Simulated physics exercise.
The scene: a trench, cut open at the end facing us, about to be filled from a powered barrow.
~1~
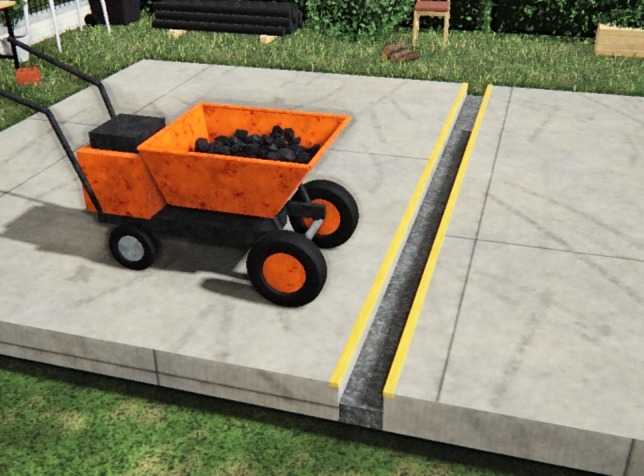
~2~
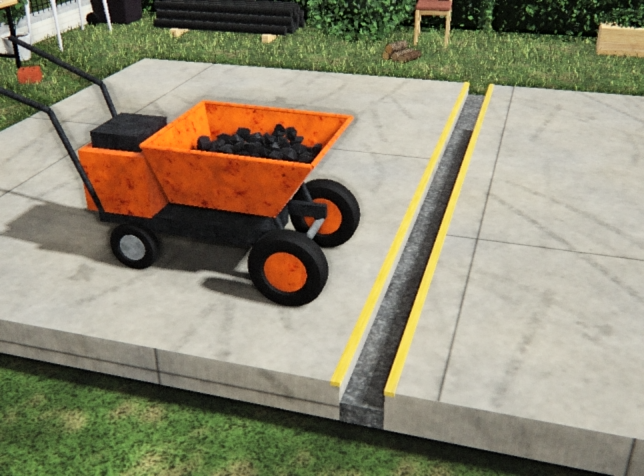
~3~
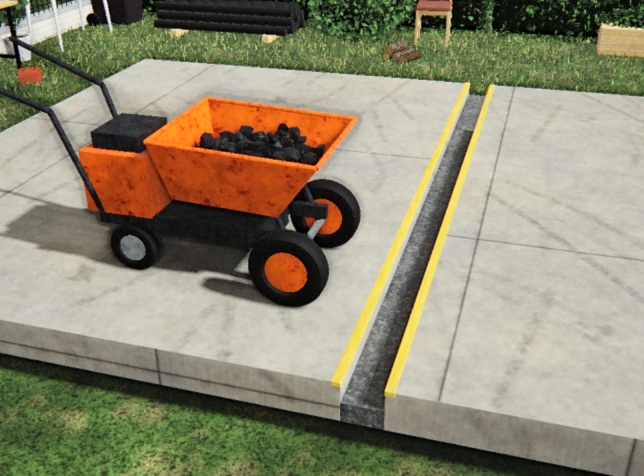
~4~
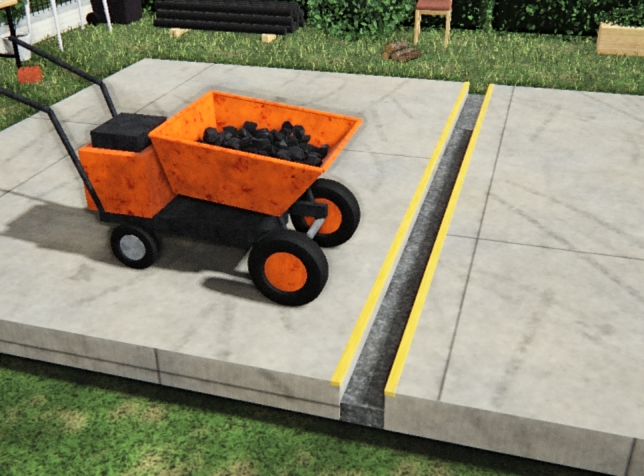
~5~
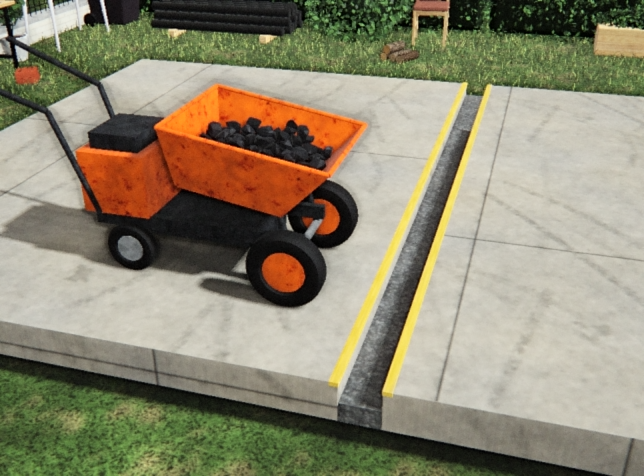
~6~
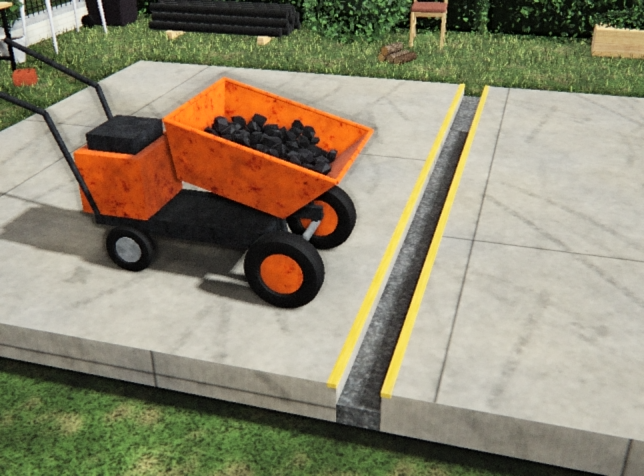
In a grassy yard with a hedge behind, a raised concrete slab is seen from above and at an angle, its near edge facing the viewer. An orange barrow with black handles and a skip of black lumps stands at left, beside a narrow, dark trench edged with yellow strips. The skip stays level at first, then tilts gradually toward the trench while the wheels stay in place.
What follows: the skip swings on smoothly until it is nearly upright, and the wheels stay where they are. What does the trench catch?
In the trench: Under half.
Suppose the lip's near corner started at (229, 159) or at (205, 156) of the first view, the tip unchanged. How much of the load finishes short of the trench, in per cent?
First some 40, then 60 per cent.
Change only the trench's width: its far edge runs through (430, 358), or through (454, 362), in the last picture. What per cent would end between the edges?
First some 60, then 80 per cent.
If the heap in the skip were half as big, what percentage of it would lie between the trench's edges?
Some 20 per cent.
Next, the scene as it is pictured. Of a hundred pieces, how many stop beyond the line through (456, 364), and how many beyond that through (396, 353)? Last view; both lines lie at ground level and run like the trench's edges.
In turn 30 and 80 in a hundred.
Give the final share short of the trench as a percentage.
Some 0 per cent.
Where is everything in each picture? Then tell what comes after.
In the first picture, lip of the skip near (309, 167), level; top of the load near (261, 155), lumps of coal; first edge of the trench near (351, 344); far edge near (402, 352), the trench under half as wide as the skip, and about half as deep as wide.
In the second picture, lip of the skip near (312, 167), level; top of the load near (248, 158).
In the third picture, lip of the skip near (316, 169), tipped barely; top of the load near (251, 148).
In the fourth picture, lip of the skip near (322, 171), tipped a little; top of the load near (247, 146).
In the fifth picture, lip of the skip near (329, 176), tipped a little; top of the load near (235, 143).
In the sixth picture, lip of the skip near (336, 183), tipped clearly; top of the load near (241, 139); first edge of the trench near (349, 345); far edge near (399, 353).
Shortly afterwards, skip tipped steeply; the whole lot in the skip.
Next, skip tipped right over; all but a few in the skip; a little beyond it; only a few falling.
Some moments later, skip tipped right over; near a quarter in the skip; only a few in or heaped over the trench; near two thirds beyond it.
In the end, skip tipped right over; a little in the skip; a little in or heaped over the trench; the bulk beyond it.
